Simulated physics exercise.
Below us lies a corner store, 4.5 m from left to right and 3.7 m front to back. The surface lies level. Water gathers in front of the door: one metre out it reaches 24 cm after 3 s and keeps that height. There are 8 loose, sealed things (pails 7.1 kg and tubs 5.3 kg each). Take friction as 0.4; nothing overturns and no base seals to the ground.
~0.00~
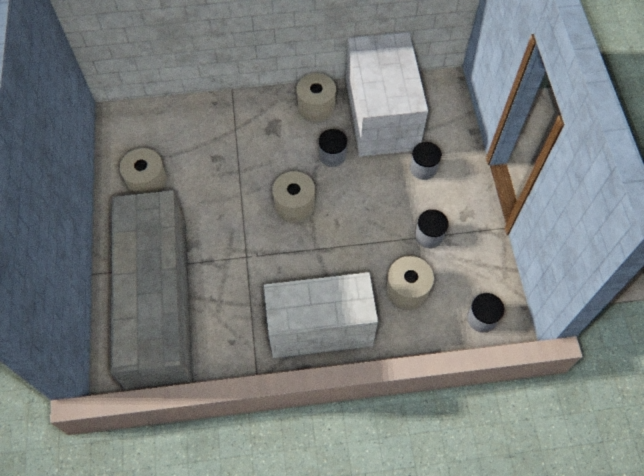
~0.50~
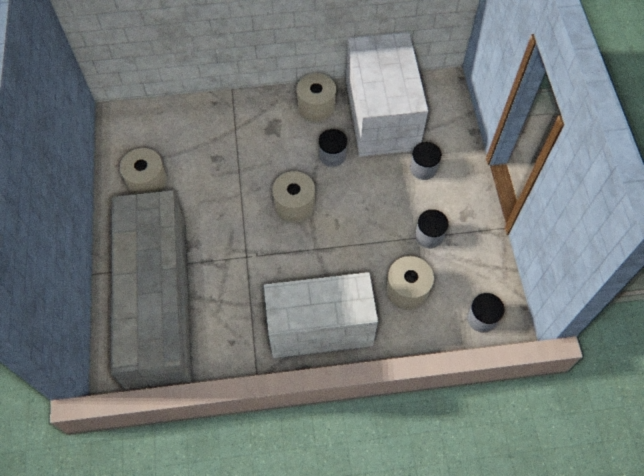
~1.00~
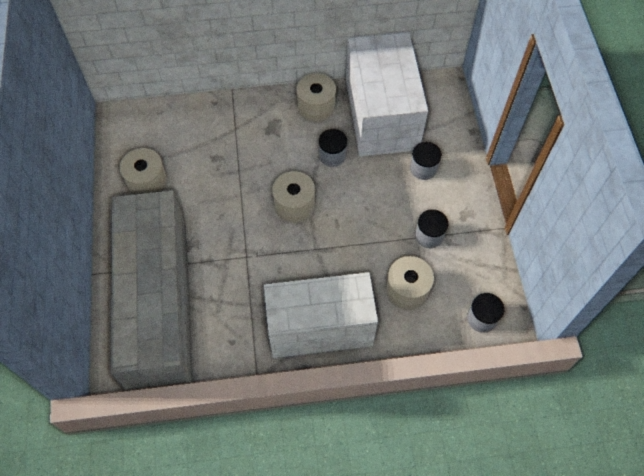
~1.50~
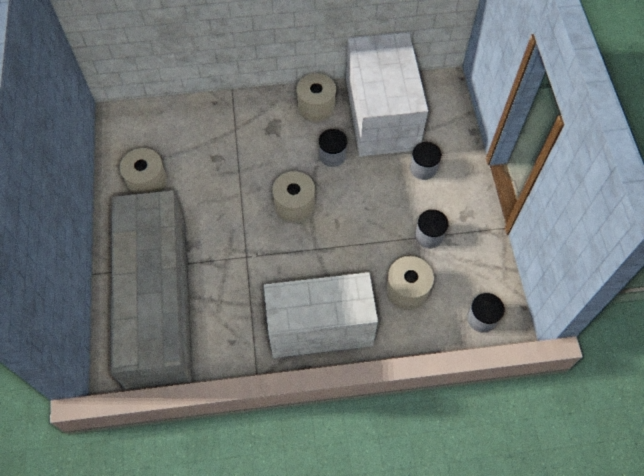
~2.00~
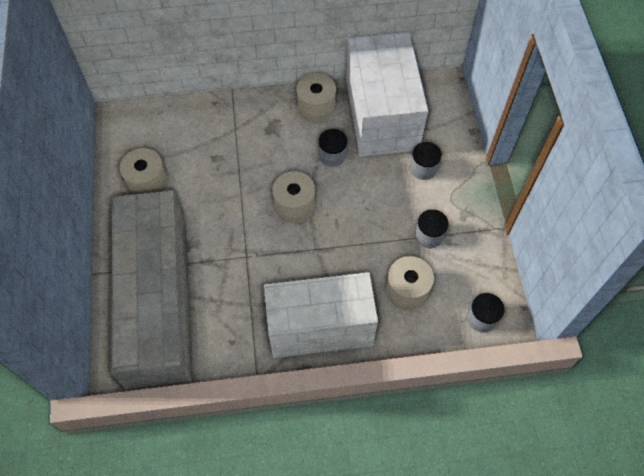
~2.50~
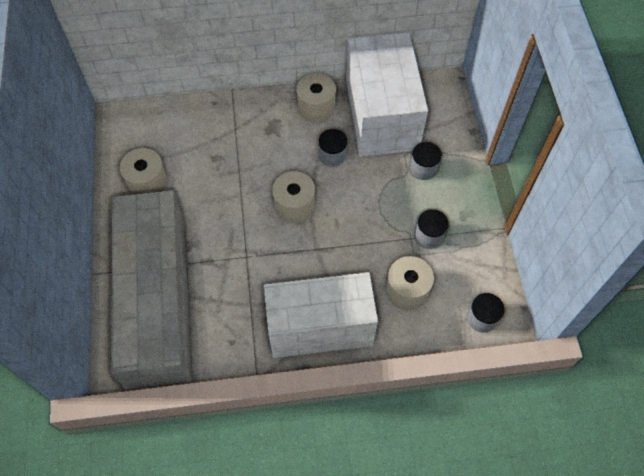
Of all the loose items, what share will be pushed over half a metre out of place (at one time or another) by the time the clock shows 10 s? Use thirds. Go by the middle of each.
It is one to two thirds.
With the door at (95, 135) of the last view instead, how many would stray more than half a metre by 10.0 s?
Then 5.
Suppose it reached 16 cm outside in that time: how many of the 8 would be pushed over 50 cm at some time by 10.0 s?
In that case 2 of them.
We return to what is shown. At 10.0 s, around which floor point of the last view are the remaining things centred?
Around (280, 189).
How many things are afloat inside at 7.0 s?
I count 2.
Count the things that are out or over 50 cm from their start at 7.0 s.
4 of them.
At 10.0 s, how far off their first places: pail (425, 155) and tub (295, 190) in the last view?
In turn: 250 cm, 200 cm.
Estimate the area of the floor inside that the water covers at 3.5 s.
About 4.0 m2.
After 3.5 s 0 of 8 are over 50 cm from their spots; 0 afloat.
After 4.5 s 3 of 8 are over 50 cm from their spots; 0 afloat.
After 7.0 s 4 of 8 are over 50 cm from their spots; 2 afloat.
After 10.0 s 5 of 8 are over 50 cm from their spots, and 5 have been at some point; 4 afloat.
